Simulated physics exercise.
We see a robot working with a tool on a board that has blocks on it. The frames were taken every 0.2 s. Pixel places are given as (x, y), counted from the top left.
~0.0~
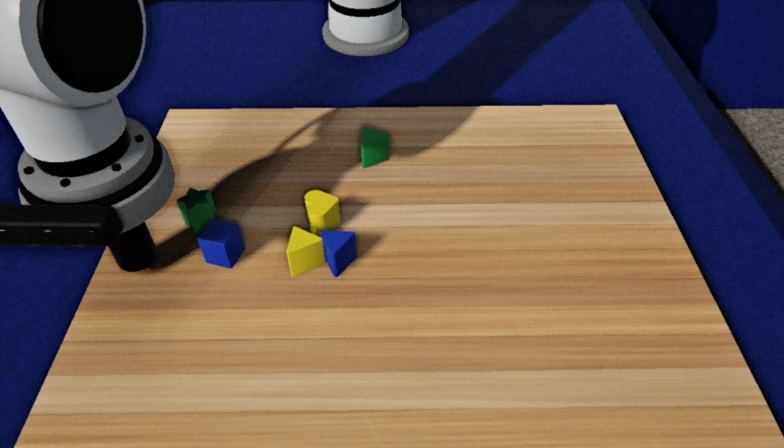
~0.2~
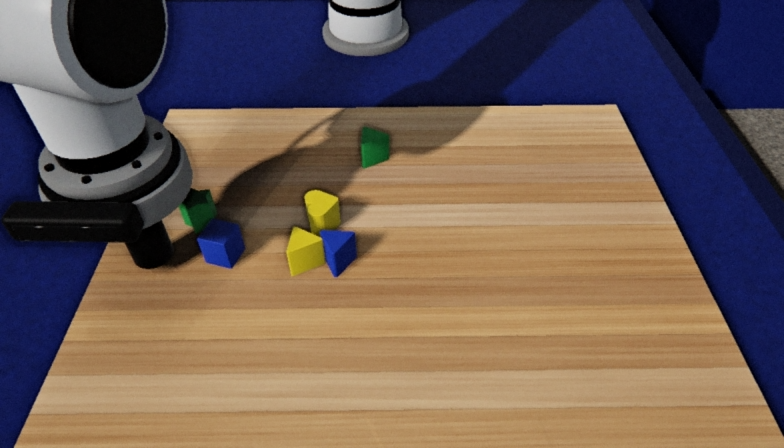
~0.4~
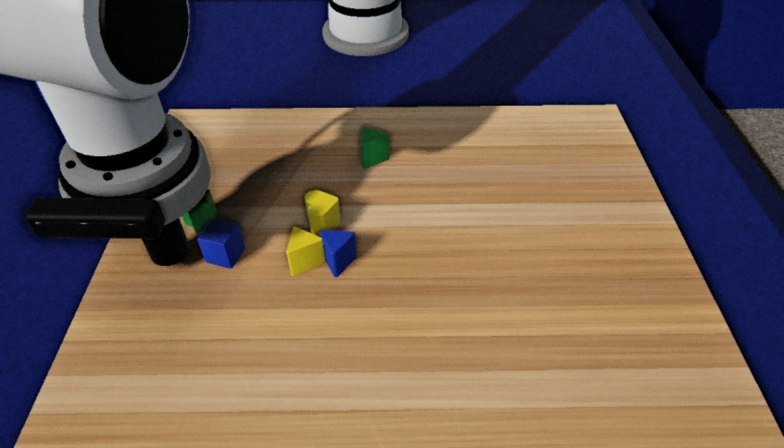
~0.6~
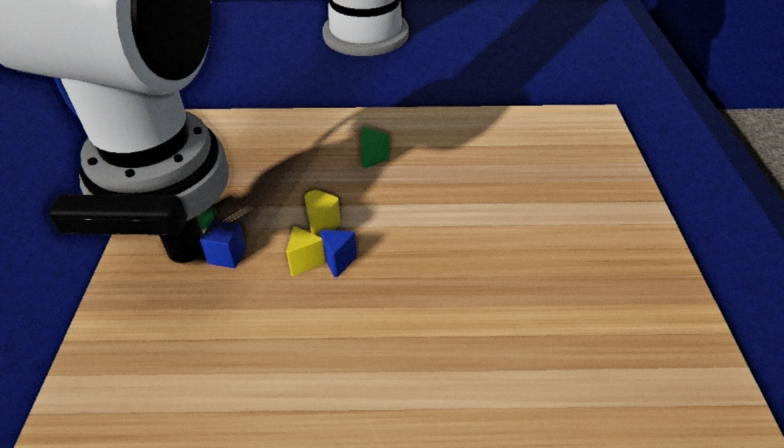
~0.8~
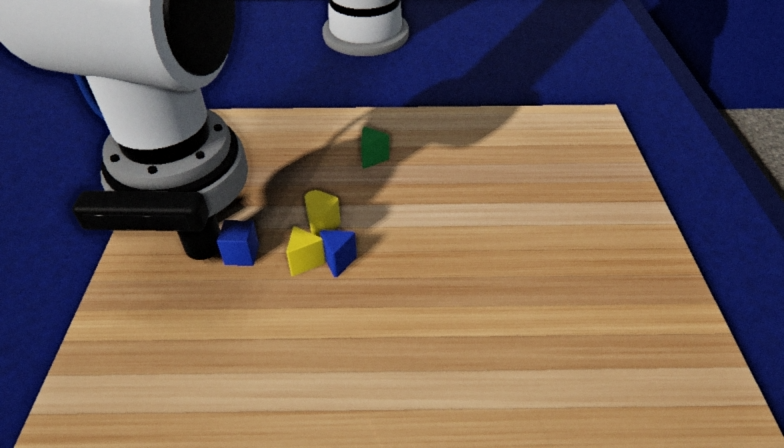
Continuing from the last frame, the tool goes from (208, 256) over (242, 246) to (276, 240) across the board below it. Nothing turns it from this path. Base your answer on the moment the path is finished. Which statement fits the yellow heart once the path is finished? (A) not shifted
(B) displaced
That would be A.
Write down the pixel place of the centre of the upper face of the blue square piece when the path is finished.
It should be at (302, 224) by then.
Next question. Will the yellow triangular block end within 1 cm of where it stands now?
No - that is not the case.
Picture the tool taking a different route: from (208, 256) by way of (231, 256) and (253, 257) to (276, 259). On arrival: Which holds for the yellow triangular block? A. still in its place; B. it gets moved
B: It gets moved.
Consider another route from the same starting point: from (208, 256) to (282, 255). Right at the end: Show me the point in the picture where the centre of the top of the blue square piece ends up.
It ends at (311, 221).
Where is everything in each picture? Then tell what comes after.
The first picture shows tool's lower end (138, 258); blue square piece (218, 231); yellow triangular block (301, 238); yellow heart (320, 202).
The second picture shows tool (154, 255); blocks still.
The third picture shows tool (170, 252); blocks still.
The fourth picture shows tool (187, 249); blocks still.
The fifth picture shows tool (205, 246); blue square piece (235, 230); yellow triangular block (301, 238); yellow heart (320, 202).
What follows on the original path. Halfway along, tool (240, 236); blue square piece (269, 225), turned 15° clockwise.
At the end, tool (274, 230); blue square piece (302, 224), turned 35° clockwise; yellow triangular block (314, 244), turned 30° clockwise; yellow heart still.
